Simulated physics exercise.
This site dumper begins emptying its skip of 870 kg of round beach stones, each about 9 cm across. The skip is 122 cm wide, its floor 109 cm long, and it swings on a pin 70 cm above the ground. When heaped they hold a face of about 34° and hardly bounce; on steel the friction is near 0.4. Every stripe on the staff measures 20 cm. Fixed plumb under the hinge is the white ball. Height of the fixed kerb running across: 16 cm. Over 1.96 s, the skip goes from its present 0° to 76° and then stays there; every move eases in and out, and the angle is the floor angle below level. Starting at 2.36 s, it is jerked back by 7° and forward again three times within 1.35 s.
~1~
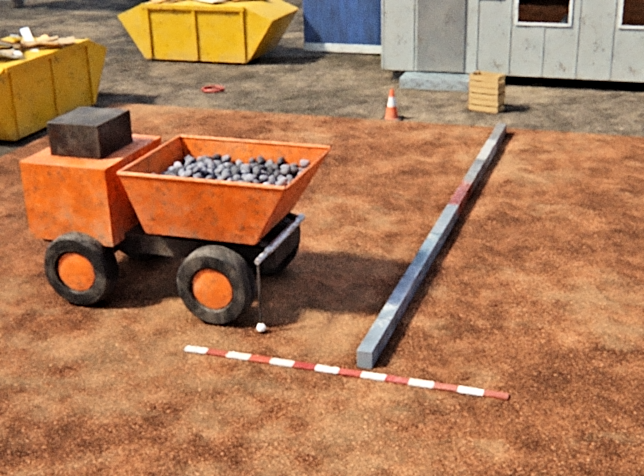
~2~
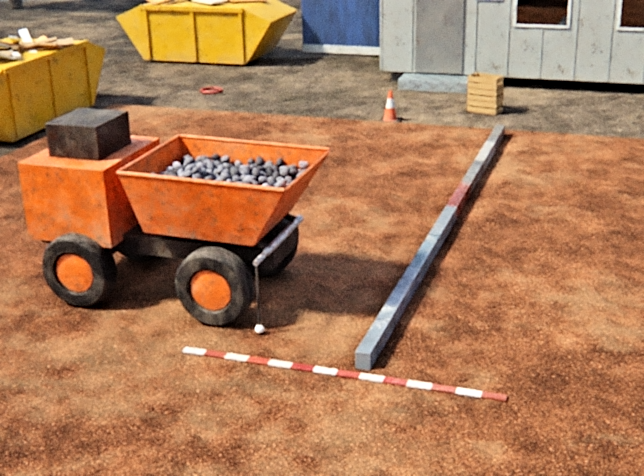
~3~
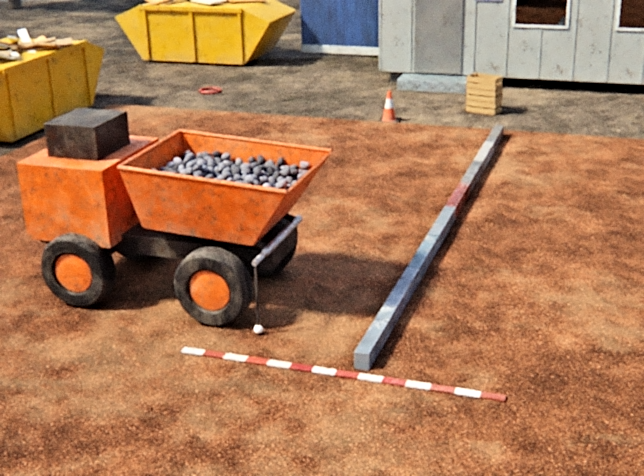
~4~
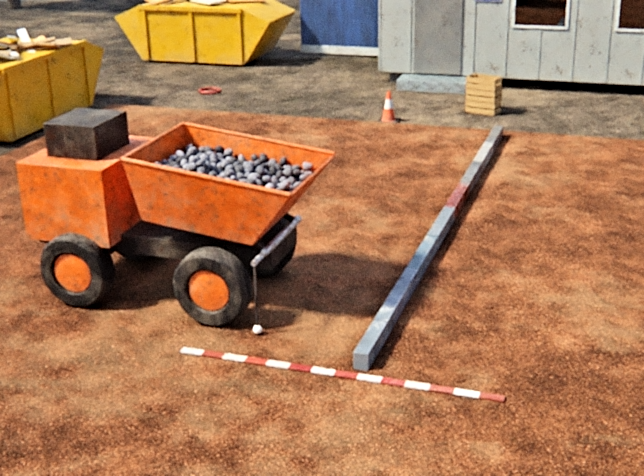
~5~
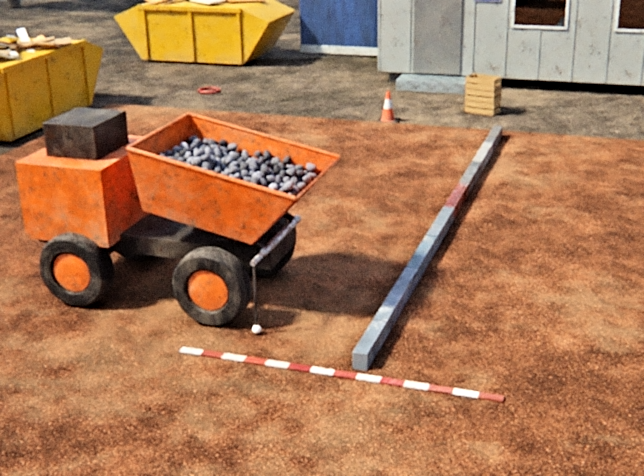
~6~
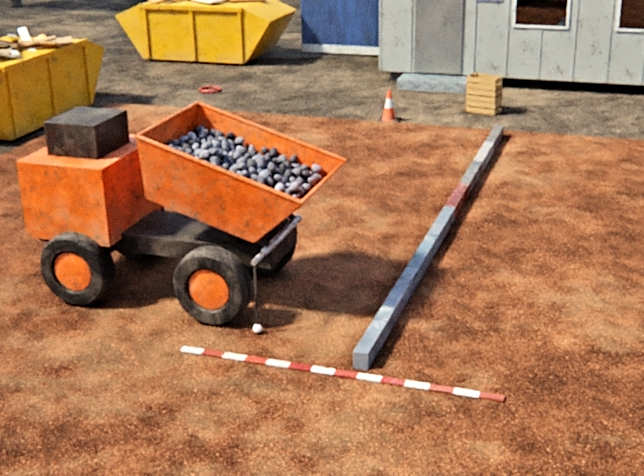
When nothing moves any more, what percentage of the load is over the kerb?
About 70 per cent.
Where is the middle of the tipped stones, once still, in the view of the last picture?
Their middle ends up near (424, 314).
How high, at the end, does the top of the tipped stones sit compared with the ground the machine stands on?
Roughly 38 cm above ground level.
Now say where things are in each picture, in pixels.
The skip is at 0°, its lip at (285, 189); the top of the load is at (236, 169), in the first picture.
Lip at (285, 191), floor tilted 1°, highest stones at (228, 171), in the second picture.
Lip at (287, 192), floor tilted 3°, highest stones at (220, 166), in the third picture.
Lip at (290, 195), floor tilted 7°, highest stones at (192, 157), in the fourth picture.
Lip at (296, 199), floor tilted 11°, highest stones at (192, 148), in the fifth picture.
The skip is at 17°, its lip at (303, 203); the top of the load is at (197, 137), in the sixth picture.
A little later the floor is at 64°; 100 % in the skip; the foremost stones are at (349, 229).
Then the floor is at 76°; 56 % in the skip, 20 % on this side of the kerb, 24 % over the kerb; the foremost stones are at (469, 321).
Later still the floor is at 76°; 0 % in the skip, 32 % on this side of the kerb, 68 % over the kerb; the foremost stones are past the picture's edge.
In the end the floor is at 76°; 0 % in the skip, 31 % on this side of the kerb, 69 % over the kerb; the foremost stones are past the picture's edge.
